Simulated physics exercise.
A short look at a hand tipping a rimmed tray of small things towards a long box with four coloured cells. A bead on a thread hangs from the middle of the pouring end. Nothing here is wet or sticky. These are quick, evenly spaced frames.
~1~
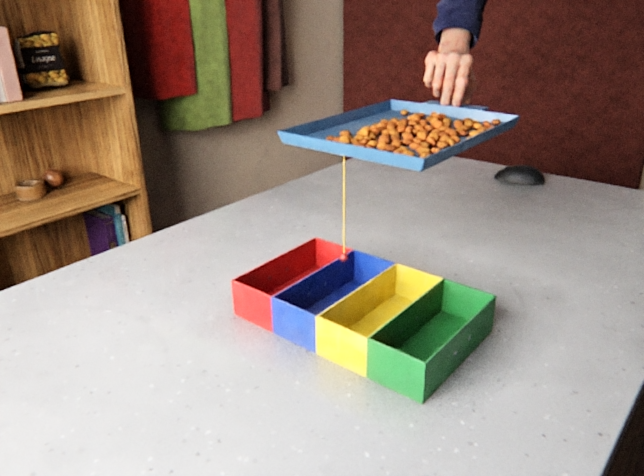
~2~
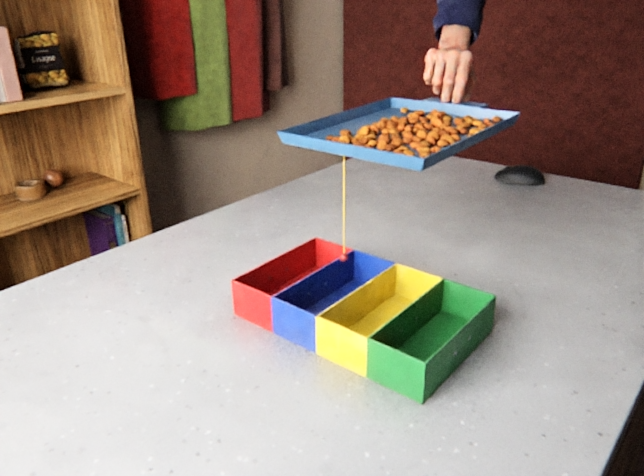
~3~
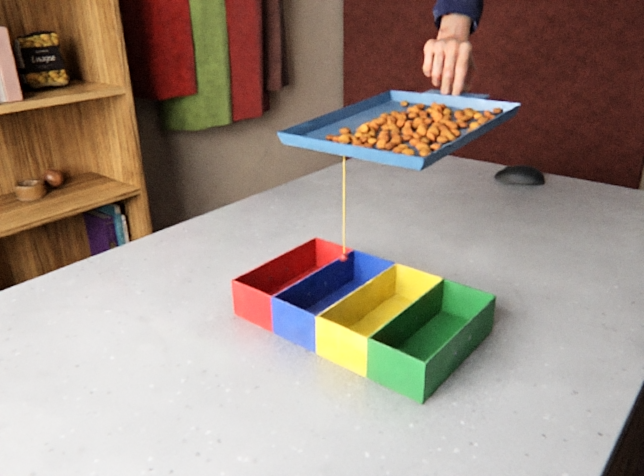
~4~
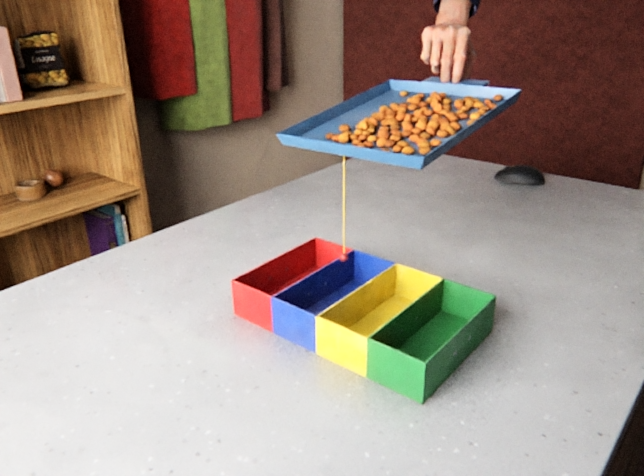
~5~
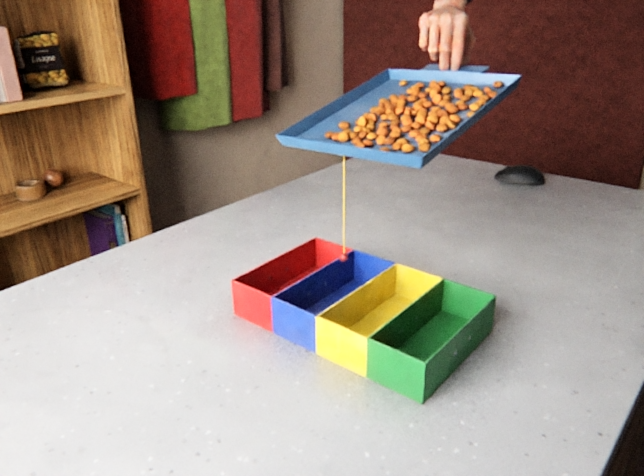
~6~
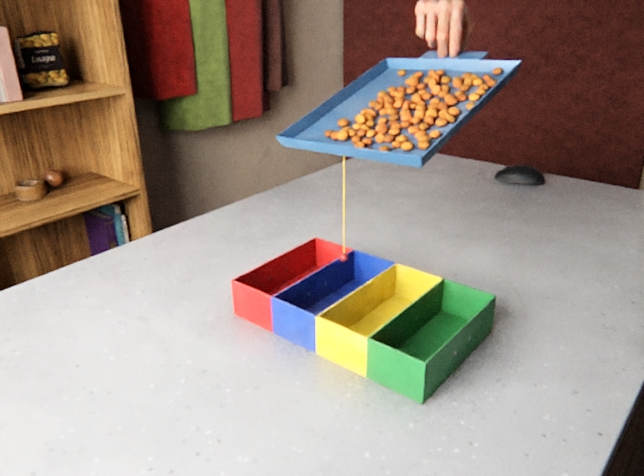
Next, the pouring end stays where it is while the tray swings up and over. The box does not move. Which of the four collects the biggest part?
The red cell gets the most.
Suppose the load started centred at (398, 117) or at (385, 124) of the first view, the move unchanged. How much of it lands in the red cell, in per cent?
The first gives 50 %, the second 50 %.
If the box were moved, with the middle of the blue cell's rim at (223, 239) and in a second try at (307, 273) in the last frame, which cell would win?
First the cell in green, then the cell in blue.
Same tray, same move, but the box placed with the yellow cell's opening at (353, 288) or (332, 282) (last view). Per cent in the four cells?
Roughly 100 per cent, and 100 per cent.
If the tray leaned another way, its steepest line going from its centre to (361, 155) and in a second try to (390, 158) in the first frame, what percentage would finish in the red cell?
Near 10 % and 0 %.
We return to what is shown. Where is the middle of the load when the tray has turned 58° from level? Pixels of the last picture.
Around (339, 137).
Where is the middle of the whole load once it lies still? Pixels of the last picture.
Close to (299, 304).
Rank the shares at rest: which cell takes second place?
In second place: The blue cell.
Just after the last frame, tray tipped steeply; almost all on the tray; about a tenth falling or outside the box.
A moment on, tray tipped right over; roughly a third on the tray; roughly a quarter in the red cell; roughly a quarter in the blue cell; just a few in the yellow cell; roughly a quarter falling or outside the box.
Further on, tray tipped past a quarter turn; roughly half in the red cell; roughly a third in the blue cell; about a tenth in the yellow cell; about a tenth falling or outside the box.
When it is over, tray tipped past a quarter turn; roughly half in the red cell; roughly a third in the blue cell; about a tenth in the yellow cell; not one in the green cell; about a tenth outside the box.
